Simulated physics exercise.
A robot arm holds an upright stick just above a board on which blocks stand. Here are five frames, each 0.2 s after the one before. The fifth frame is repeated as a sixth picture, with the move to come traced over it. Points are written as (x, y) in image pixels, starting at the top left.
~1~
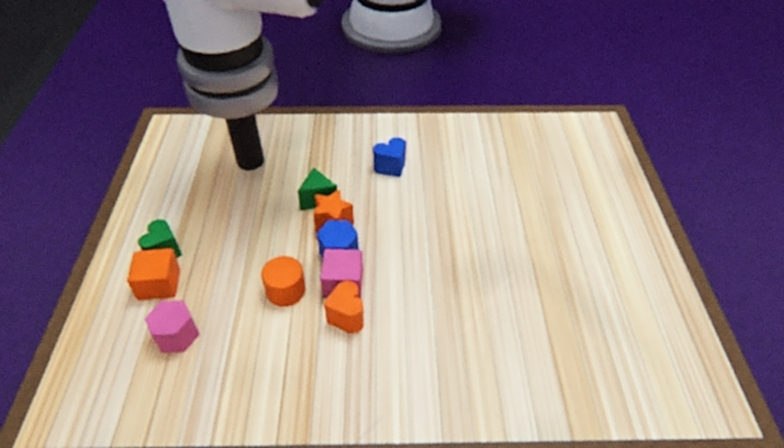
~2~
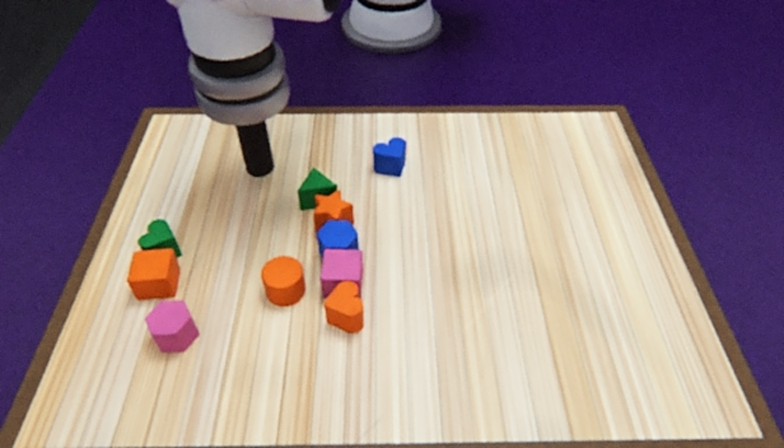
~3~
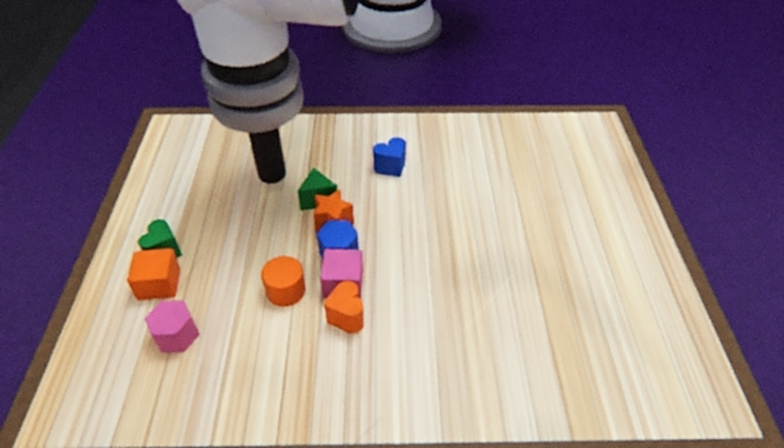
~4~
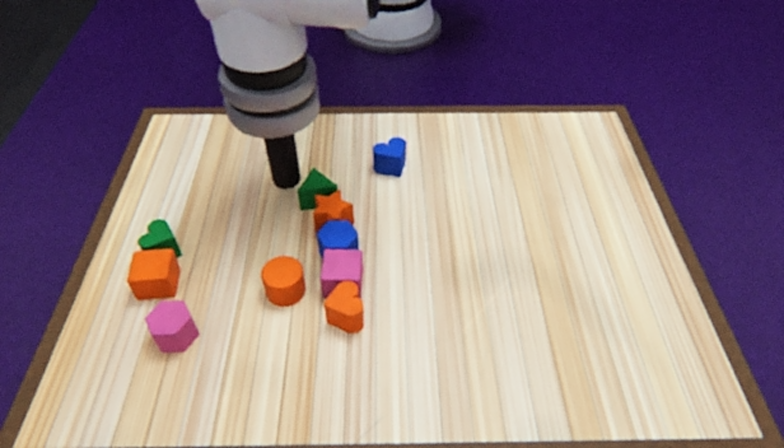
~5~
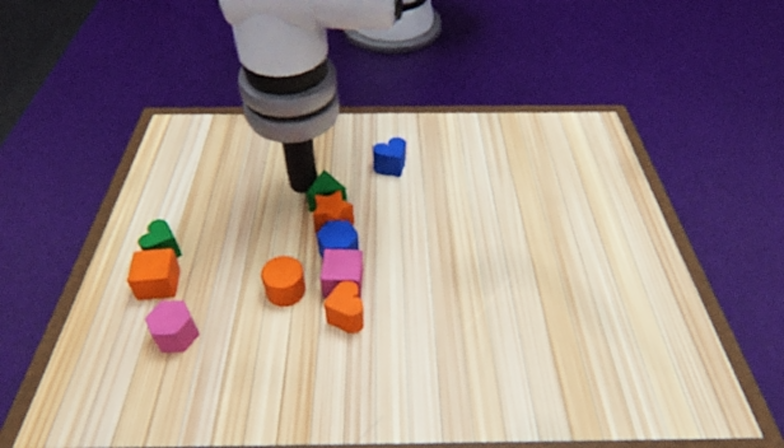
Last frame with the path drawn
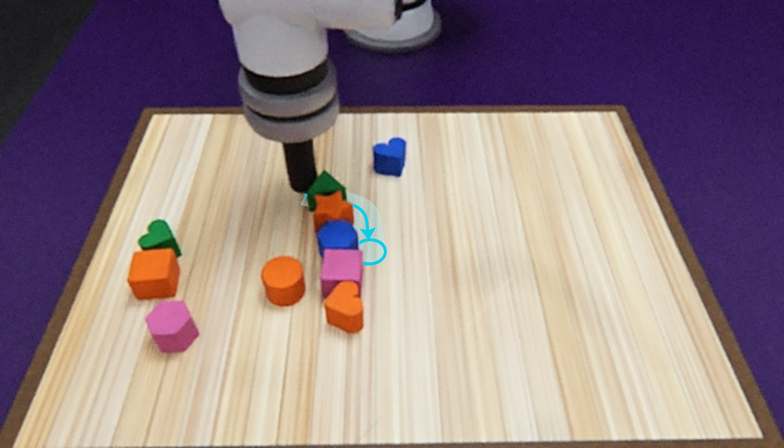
On a pale wooden board, a robot arm holds a dark upright stick to the upper left of a line of colourful blocks. The arm moves the stick a short way right and slightly down, then nudges the green triangle a little to the right, while the other blocks stay put.
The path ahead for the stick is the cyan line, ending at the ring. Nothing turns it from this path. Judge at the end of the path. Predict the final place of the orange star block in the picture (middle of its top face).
It sits at (345, 247).
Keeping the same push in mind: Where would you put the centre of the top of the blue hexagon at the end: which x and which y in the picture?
My estimate: (309, 250).
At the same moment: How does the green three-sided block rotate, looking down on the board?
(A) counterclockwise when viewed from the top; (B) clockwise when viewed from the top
A.
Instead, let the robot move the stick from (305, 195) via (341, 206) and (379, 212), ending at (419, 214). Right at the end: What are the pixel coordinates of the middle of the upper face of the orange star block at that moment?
About (356, 215).
The drawn path runs from (305, 195) via (342, 202) and (367, 221), ending at (370, 252).
What follows on the original path. One third of the way, stick (341, 191); green three-sided block (366, 190), turned 20° clockwise; orange star block (343, 208), turned 35° clockwise; blue hexagon (337, 237); pink four-sided block (342, 267).
Two thirds of the way, stick (366, 210); green three-sided block (394, 203), turned 30° anticlockwise; orange star block (347, 224), turned 100° clockwise; blue hexagon (323, 244); pink four-sided block (338, 273), turned 25° anticlockwise; orange heart block (347, 305).
At the end, stick (369, 240); green three-sided block (394, 203), turned 35° anticlockwise; orange star block (345, 247), turned 140° clockwise; blue hexagon (309, 250), turned 40° clockwise; pink four-sided block (333, 278), turned 35° anticlockwise; orange heart block (347, 308).
